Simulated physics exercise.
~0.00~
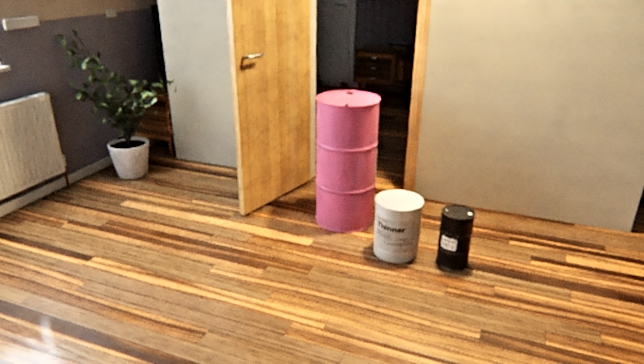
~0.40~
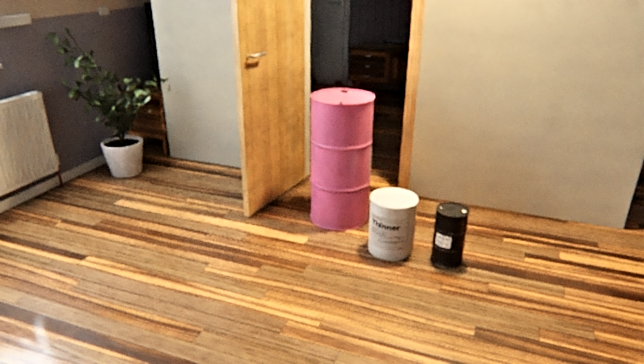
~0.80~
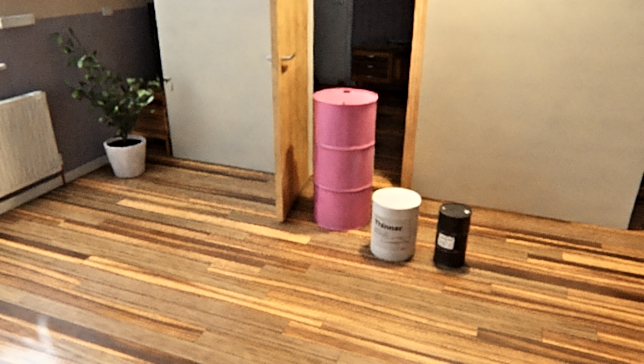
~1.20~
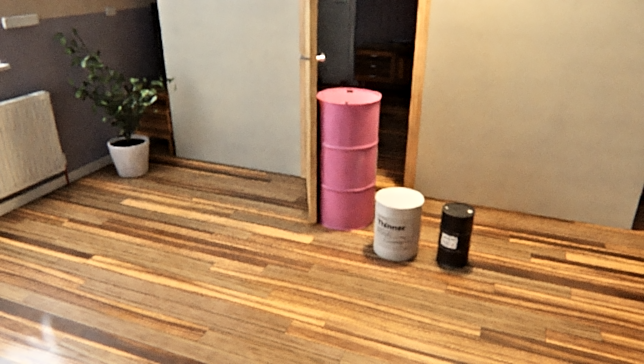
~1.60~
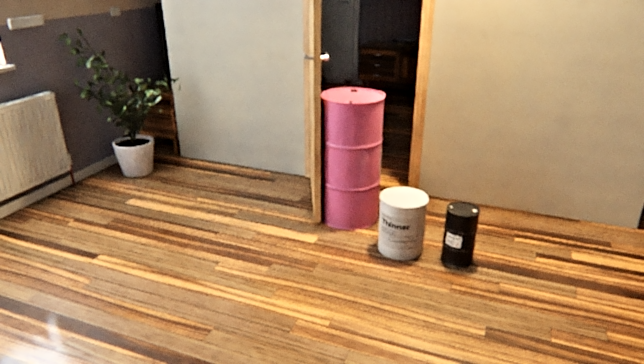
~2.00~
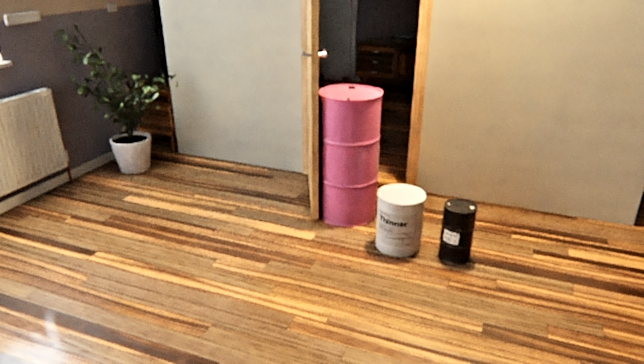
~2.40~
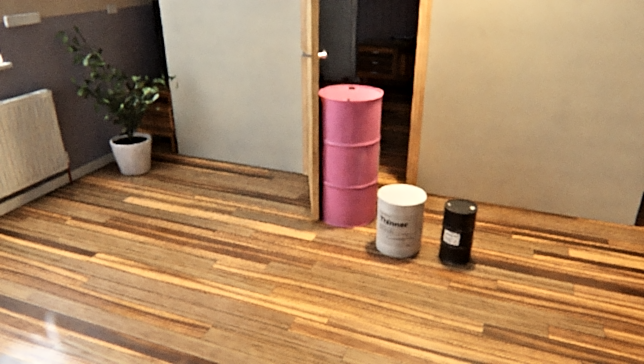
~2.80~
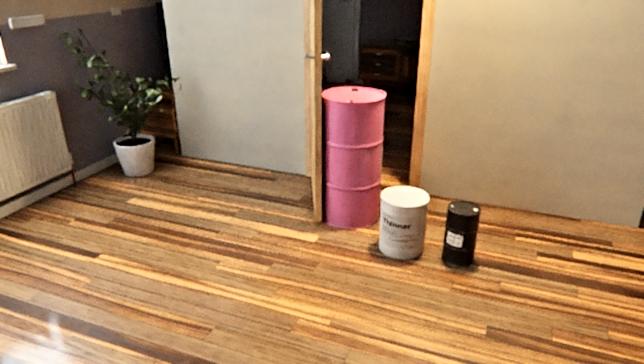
Pink drum standing in a doorway beside a white pail and black canister as a wooden door swings partway and stops against it.
